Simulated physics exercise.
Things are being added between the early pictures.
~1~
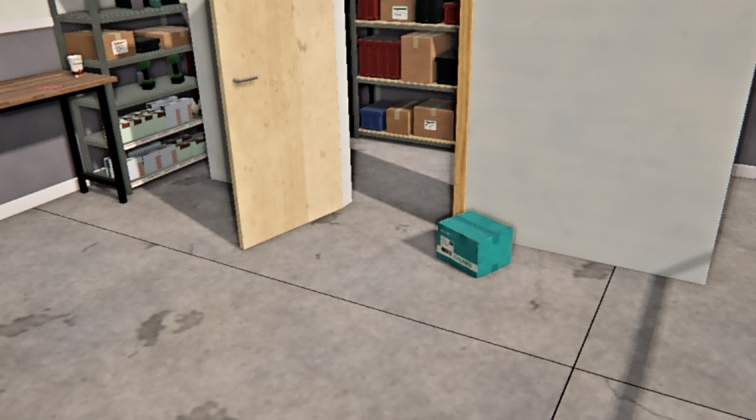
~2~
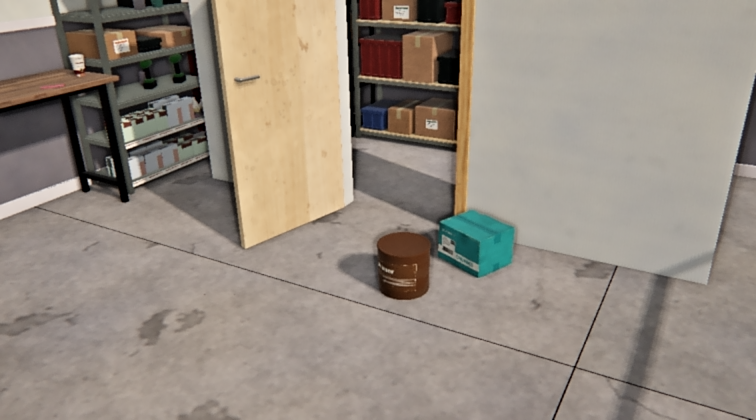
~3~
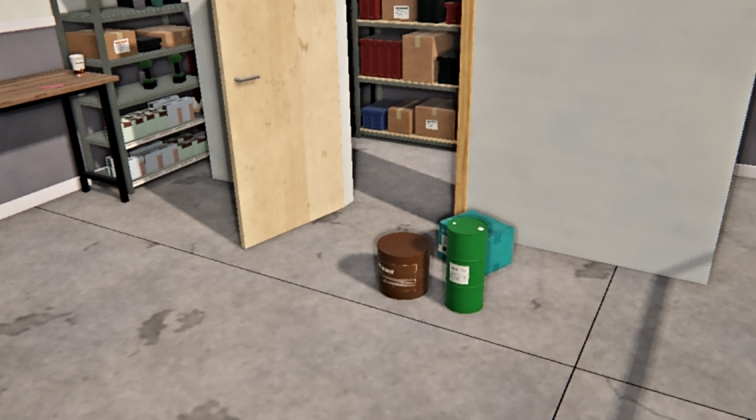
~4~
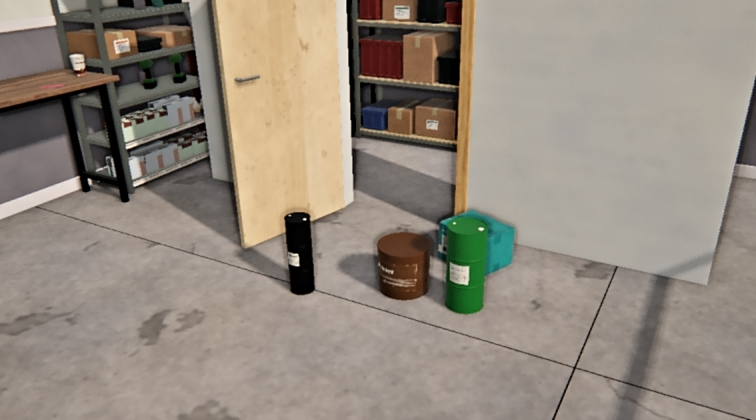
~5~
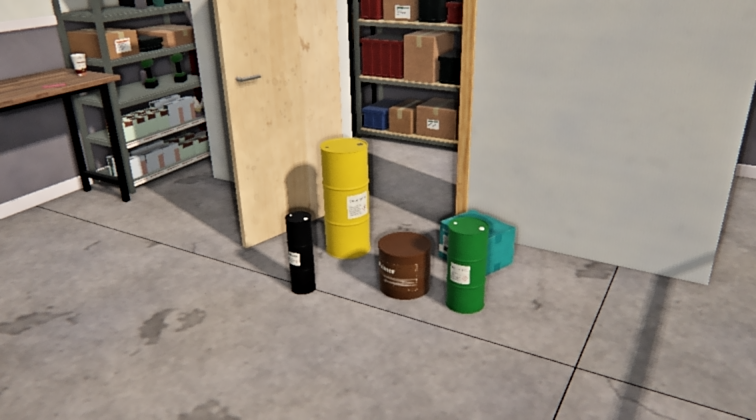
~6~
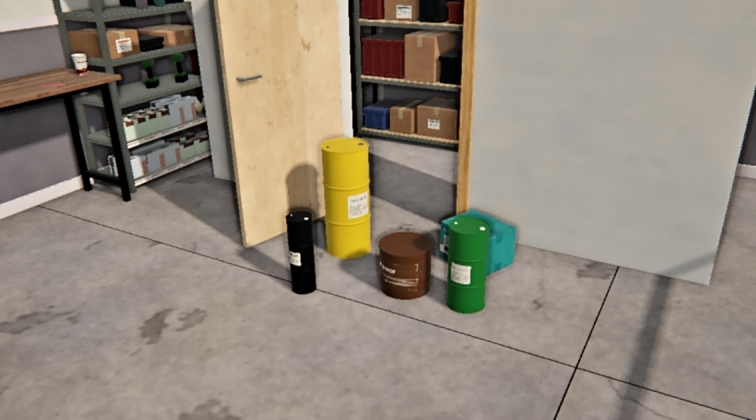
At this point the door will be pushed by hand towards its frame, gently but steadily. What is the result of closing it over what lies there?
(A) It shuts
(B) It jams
It jams.
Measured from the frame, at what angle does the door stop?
It stays open at around 55°.
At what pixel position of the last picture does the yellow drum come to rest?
The object ends up somewhere near (369, 199).
Then, 0.80 s past the last view, door at 88°.
Then, 1.30 s past the last view, door at 68°; yellow drum displaced a little near (350, 199).
Then, 1.60 s past the last view, door at 61°; yellow drum displaced a little near (362, 199).
Finally, door at 57°; moved from the start, yellow drum; the other 4 still in place. Final places as the last picture's camera would see them, yellow drum near (369, 199).
